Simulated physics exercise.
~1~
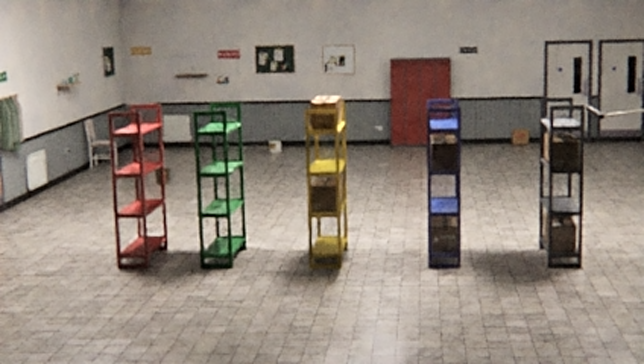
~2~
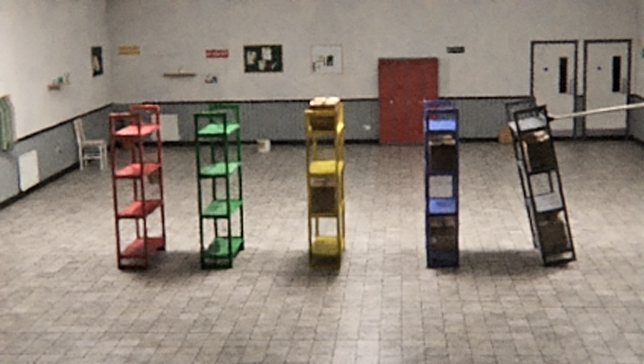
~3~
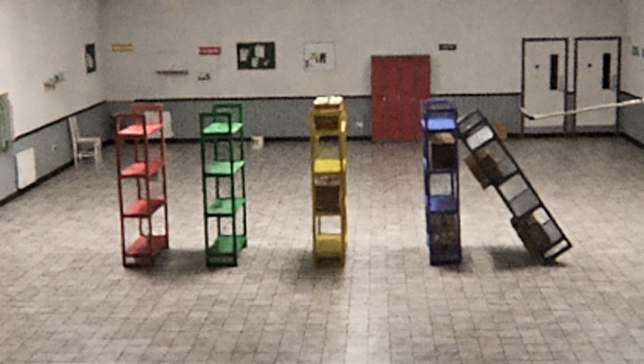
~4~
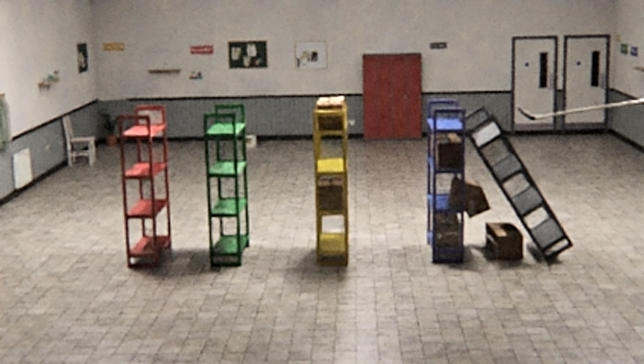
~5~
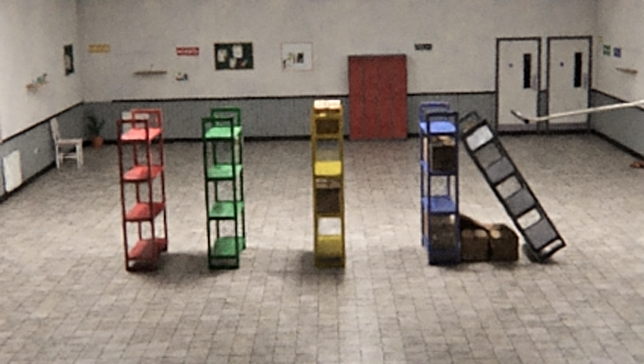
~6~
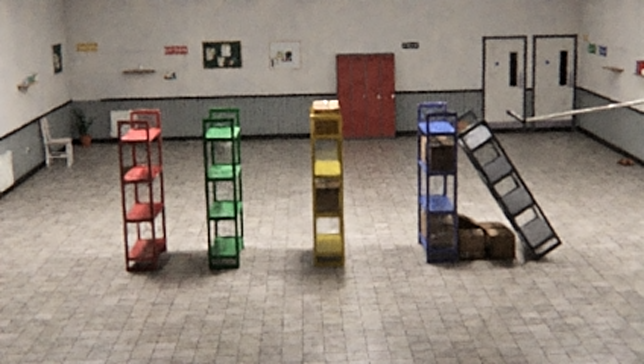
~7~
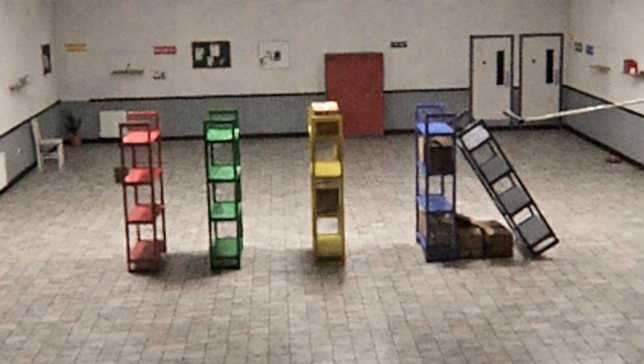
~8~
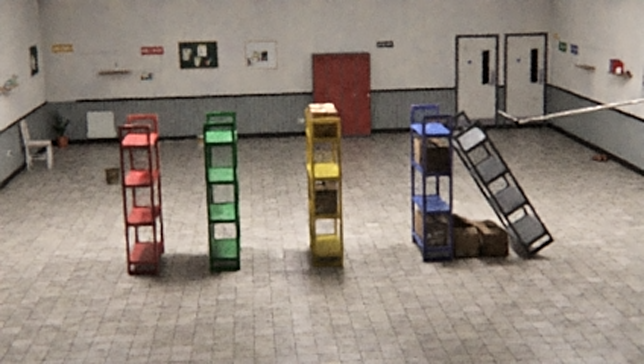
A pole tips the black shelf left against the blue one, spilling cartons between them.
